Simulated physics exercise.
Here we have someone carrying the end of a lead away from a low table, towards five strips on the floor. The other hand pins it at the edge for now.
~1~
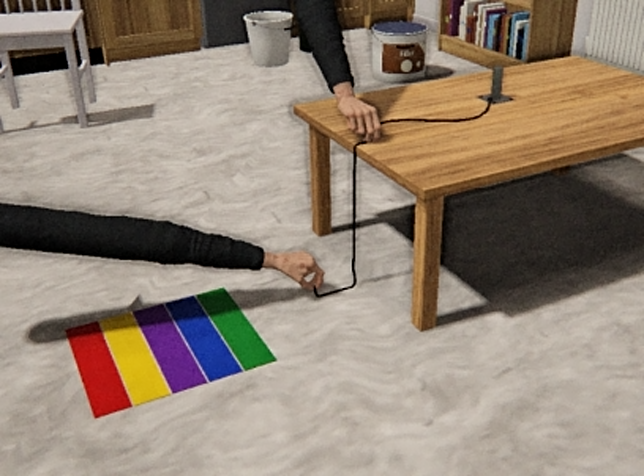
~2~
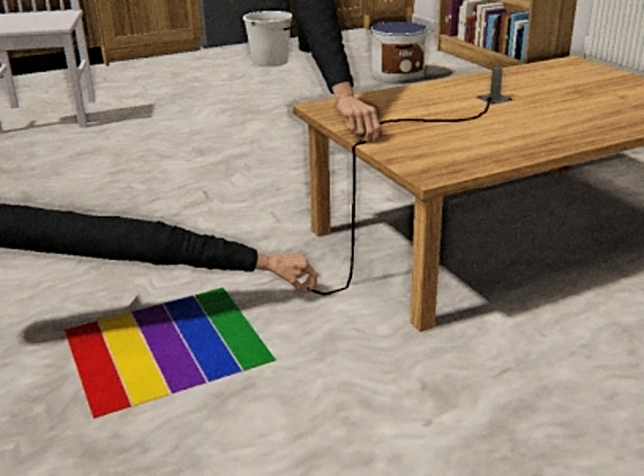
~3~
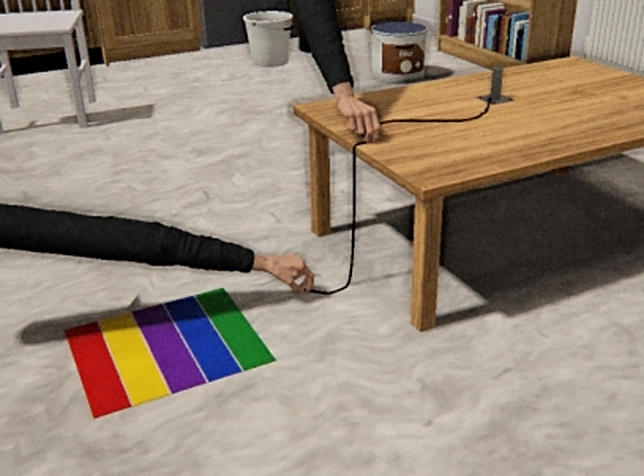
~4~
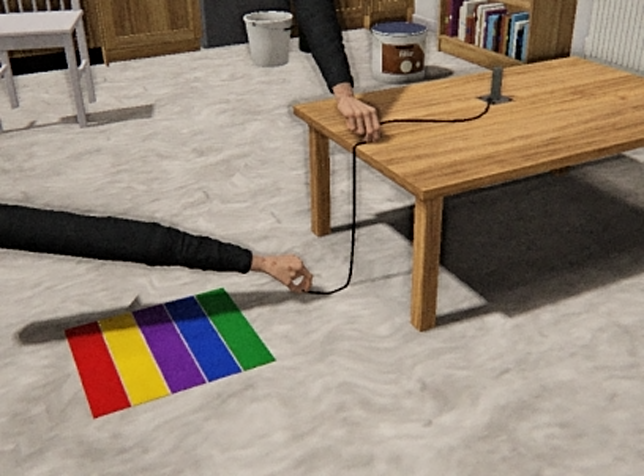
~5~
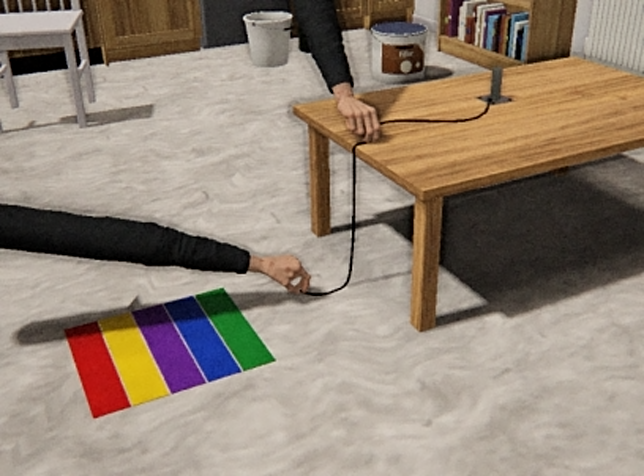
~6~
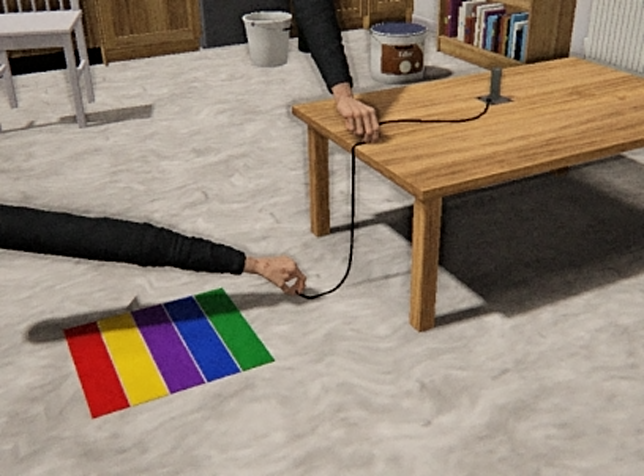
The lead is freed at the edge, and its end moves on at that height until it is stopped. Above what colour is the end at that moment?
It gets as far as the purple strip.
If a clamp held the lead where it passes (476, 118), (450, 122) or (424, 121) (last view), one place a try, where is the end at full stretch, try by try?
In that order: (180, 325), (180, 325) and (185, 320).
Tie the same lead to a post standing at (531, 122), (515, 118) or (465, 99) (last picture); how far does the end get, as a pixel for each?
In that order: (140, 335), (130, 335) and (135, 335).
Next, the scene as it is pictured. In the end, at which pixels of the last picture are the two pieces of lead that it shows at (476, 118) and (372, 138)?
The first at (447, 113), the second at (340, 153).
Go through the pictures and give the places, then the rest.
The first picture shows end (314, 286); green (251, 350); blue (217, 361); purple (182, 372); yellow (145, 383); red (107, 394).
The second picture shows end (308, 288); lead through (486, 109) (442, 121) (380, 124) (355, 148) (354, 215) (351, 275).
The third picture shows end (305, 289).
The fourth picture shows end (303, 290); lead through (486, 109) (442, 121) (380, 124) (356, 149) (354, 215) (350, 276).
The fifth picture shows end (301, 290).
The sixth picture shows end (297, 291); lead through (485, 110) (441, 122) (380, 124) (355, 149) (353, 215) (345, 277).
Soon after, end near (219, 313); over green.
After that, end near (182, 324); over blue.
At the stop, end near (161, 329); over purple. The purple one.
